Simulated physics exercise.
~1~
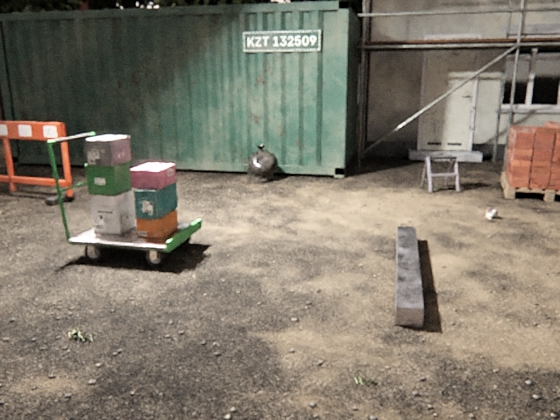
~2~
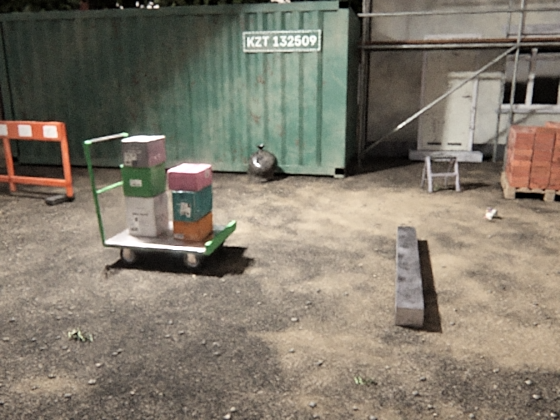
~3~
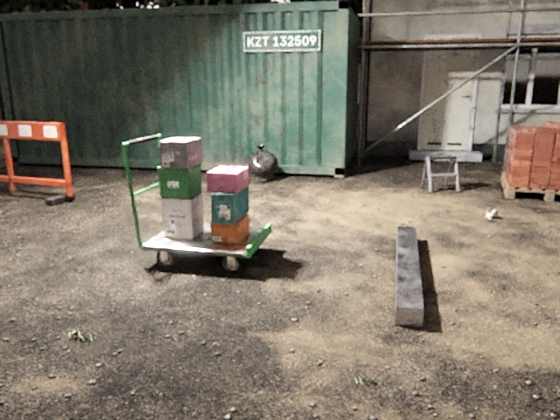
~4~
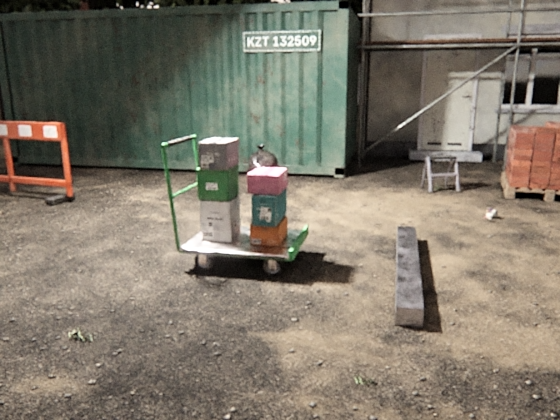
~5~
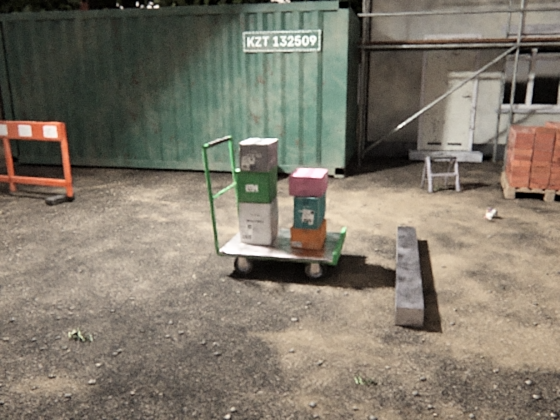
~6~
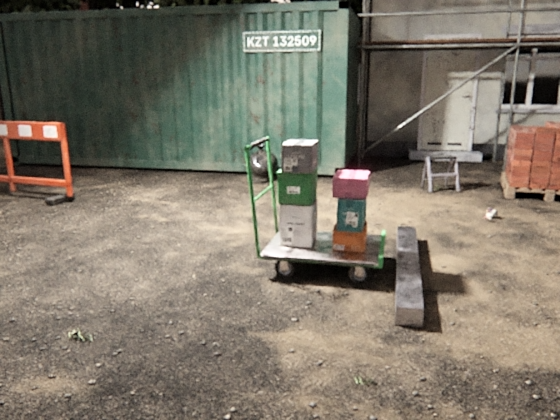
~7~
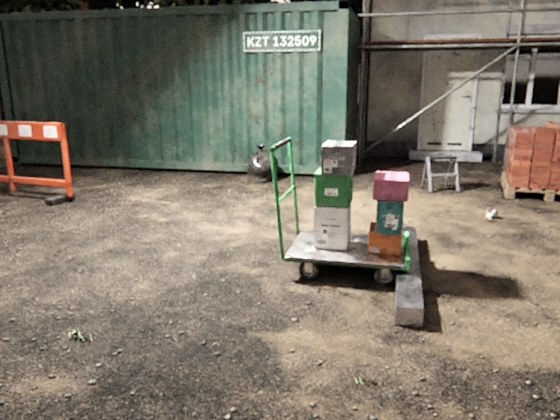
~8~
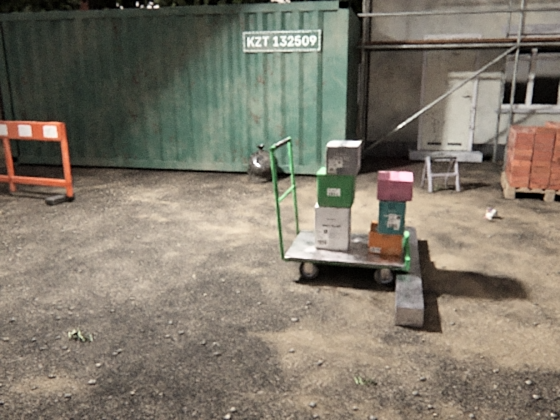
Green stock cart stacked with coloured boxes rolling right across a yard, stopping against a kerb, all its boxes staying aboard.
